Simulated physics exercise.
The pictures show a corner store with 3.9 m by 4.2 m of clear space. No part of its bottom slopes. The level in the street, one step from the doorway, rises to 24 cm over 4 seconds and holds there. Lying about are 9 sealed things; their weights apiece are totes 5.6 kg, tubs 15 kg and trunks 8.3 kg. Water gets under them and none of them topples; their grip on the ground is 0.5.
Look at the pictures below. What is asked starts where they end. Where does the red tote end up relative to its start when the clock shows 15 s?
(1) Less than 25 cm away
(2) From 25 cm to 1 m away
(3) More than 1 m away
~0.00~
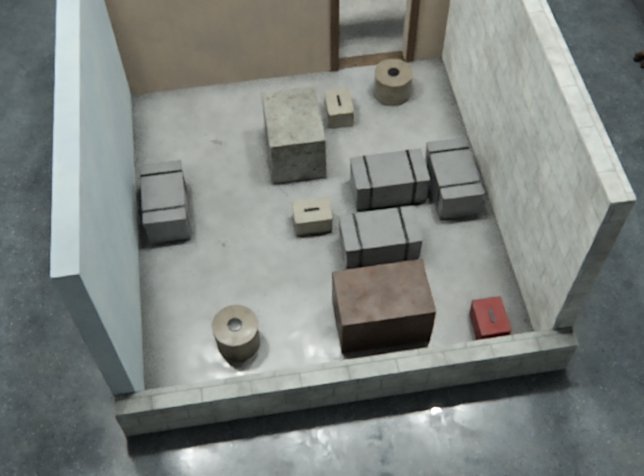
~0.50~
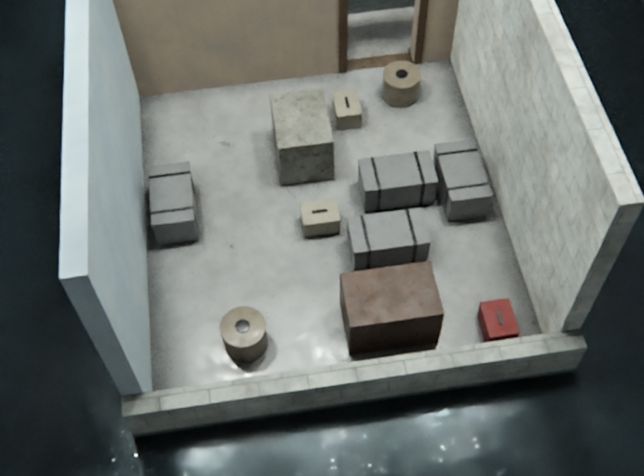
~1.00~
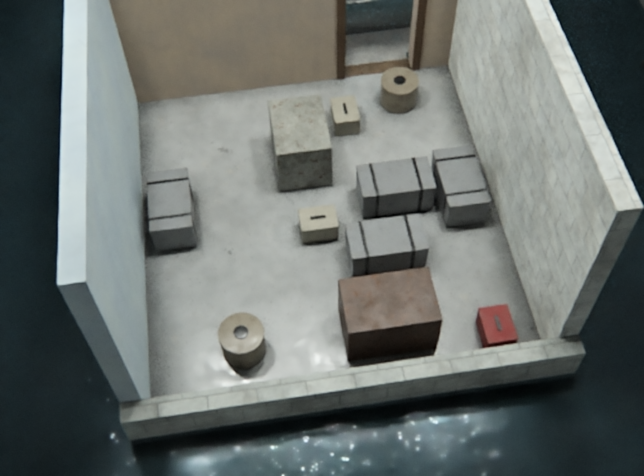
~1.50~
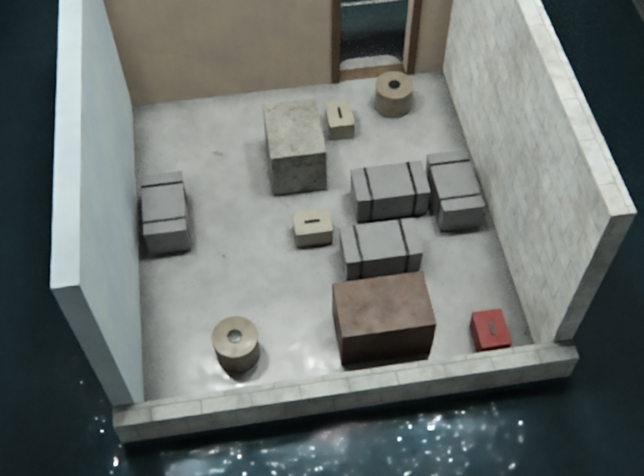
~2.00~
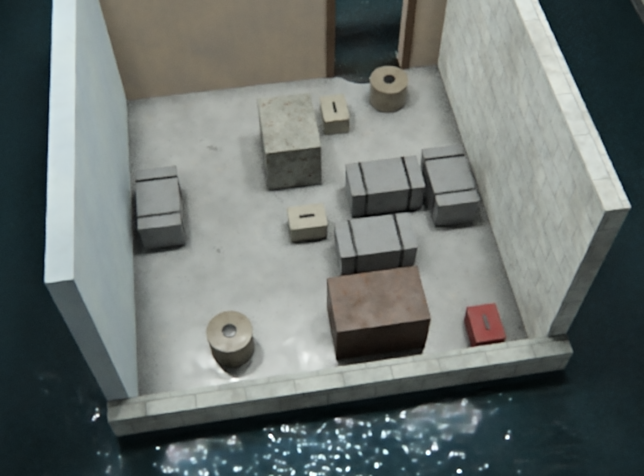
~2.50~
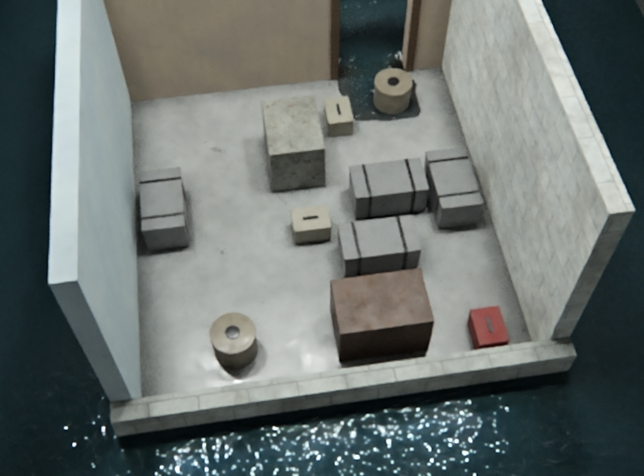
2.
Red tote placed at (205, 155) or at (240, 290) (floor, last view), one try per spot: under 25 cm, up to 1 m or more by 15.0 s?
So, one try each: It goes a long distance the first time and goes a long distance the second.
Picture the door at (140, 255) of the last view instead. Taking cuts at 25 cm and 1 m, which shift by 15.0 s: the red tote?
As for the red tote, it inches along a bit.
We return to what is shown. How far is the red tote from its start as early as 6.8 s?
I'd put it at around 20 cm.
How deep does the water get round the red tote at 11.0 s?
Around 12 cm.
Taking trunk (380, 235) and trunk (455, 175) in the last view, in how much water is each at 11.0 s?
Depth approx. 8 cm / 16 cm.
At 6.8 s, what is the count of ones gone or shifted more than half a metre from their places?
By my tally, 5.
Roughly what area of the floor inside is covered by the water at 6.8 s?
Roughly 12 m2 of it is wet.
After 3.5 s the red tote is near (490, 325), 0.0 m from its start, aground; 0 afloat.
After 6.8 s the red tote is near (483, 338), 0.2 m from its start, afloat; 5 afloat.
After 11.0 s the red tote is near (447, 338), 0.5 m from its start, afloat; 9 afloat.
After 15.0 s the red tote is near (448, 335), 0.5 m from its start, afloat; 9 afloat.
